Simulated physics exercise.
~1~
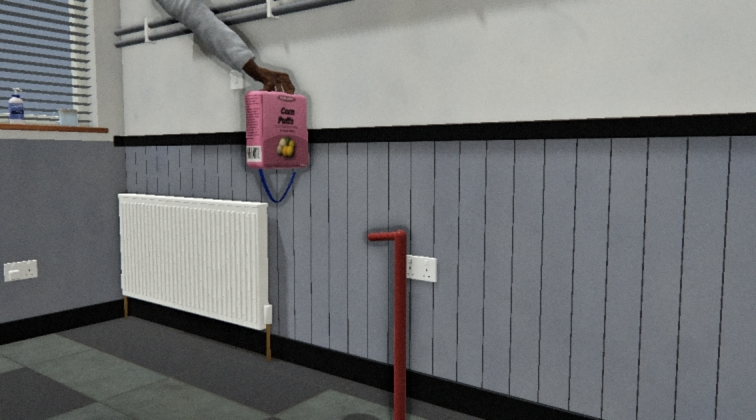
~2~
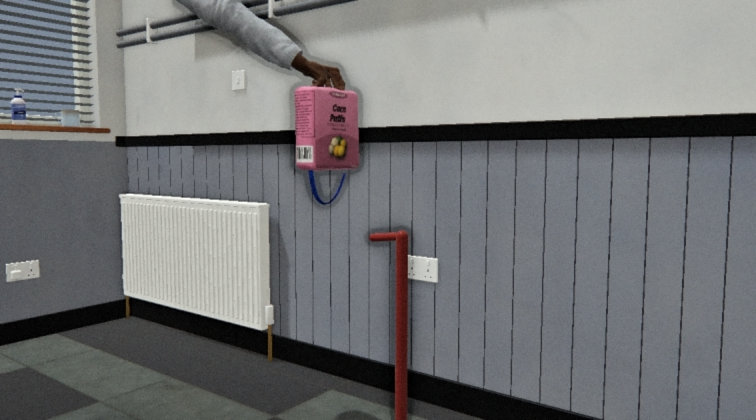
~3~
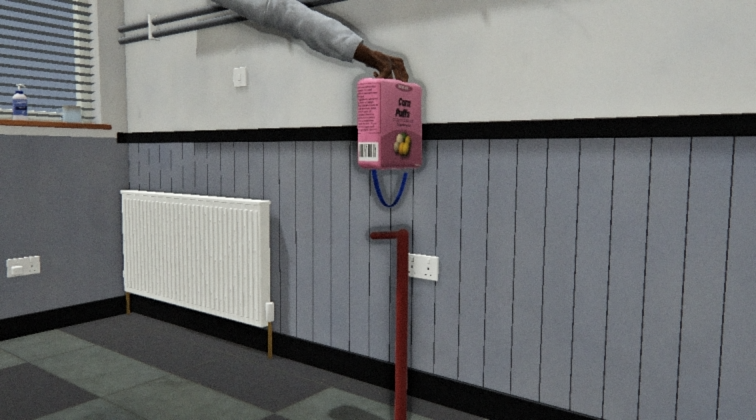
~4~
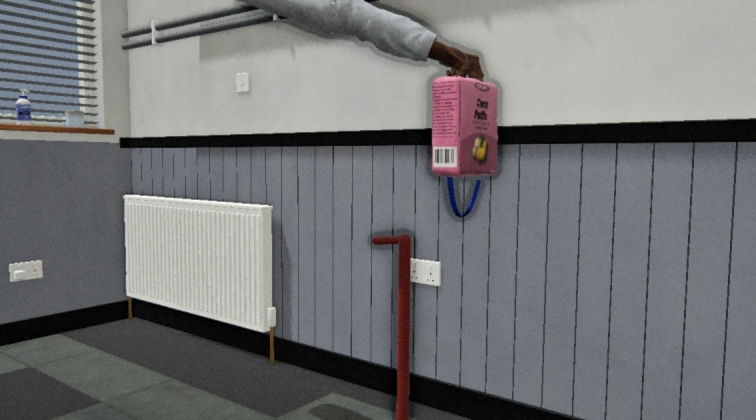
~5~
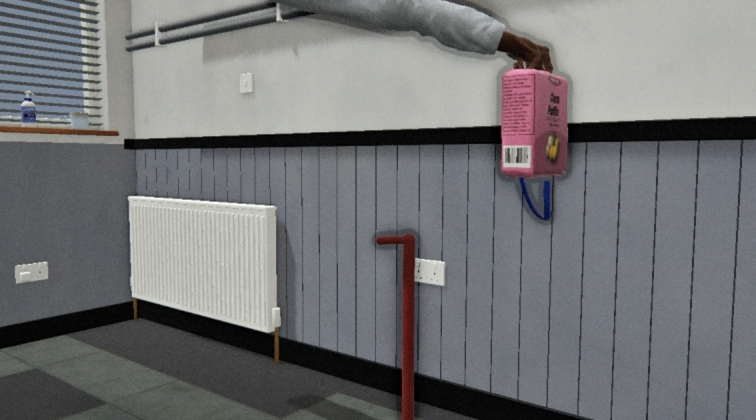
In a room with grey panelling, a hand carrying a pink bag rightward over a red post and clear past it.
